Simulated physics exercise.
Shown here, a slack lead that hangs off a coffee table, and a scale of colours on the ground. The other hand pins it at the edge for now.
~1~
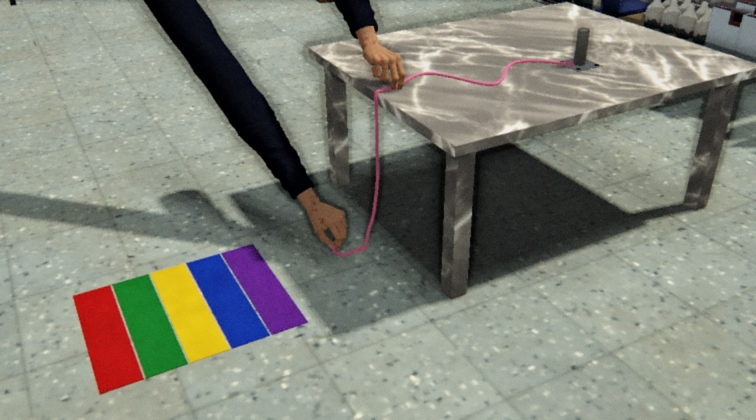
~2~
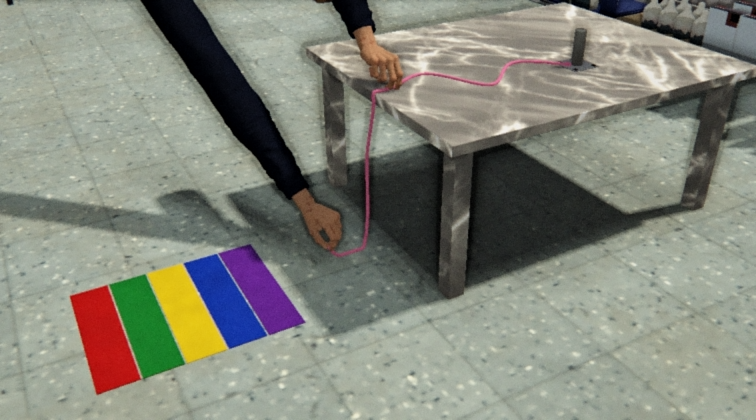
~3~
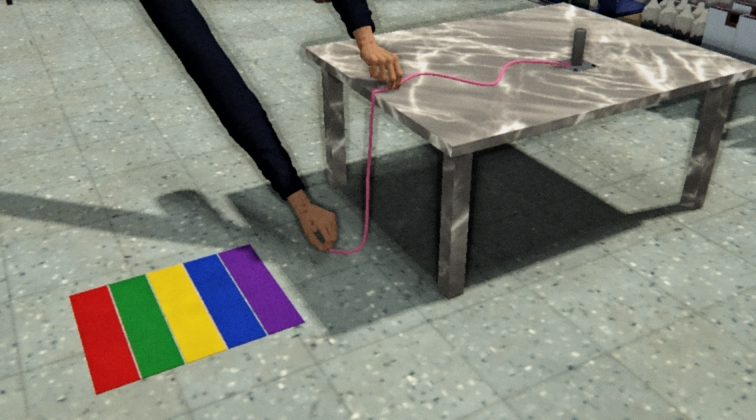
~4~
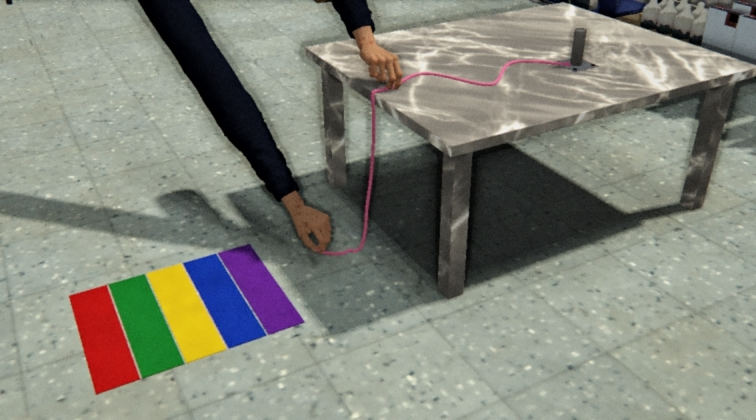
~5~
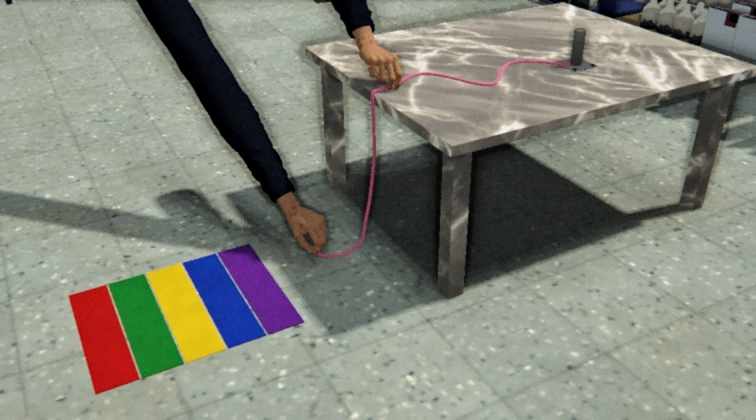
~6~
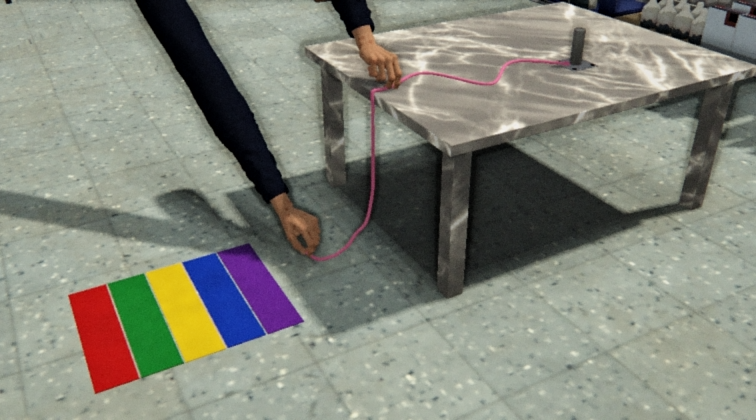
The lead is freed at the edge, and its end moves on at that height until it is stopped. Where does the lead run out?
It halts on the green strip.
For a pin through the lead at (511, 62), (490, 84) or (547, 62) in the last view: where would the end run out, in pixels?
Try by try, around (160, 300), (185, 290) and (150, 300).
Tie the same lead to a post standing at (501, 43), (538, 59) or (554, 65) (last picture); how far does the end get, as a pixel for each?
Try by try, around (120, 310), (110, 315) and (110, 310).
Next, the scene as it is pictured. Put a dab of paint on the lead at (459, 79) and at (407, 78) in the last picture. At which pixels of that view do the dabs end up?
At (422, 87), then (367, 106).
A little later, end near (211, 282); over blue.
Next, end near (166, 295); over yellow.
When it is tight, end near (140, 303); over green. Over green.
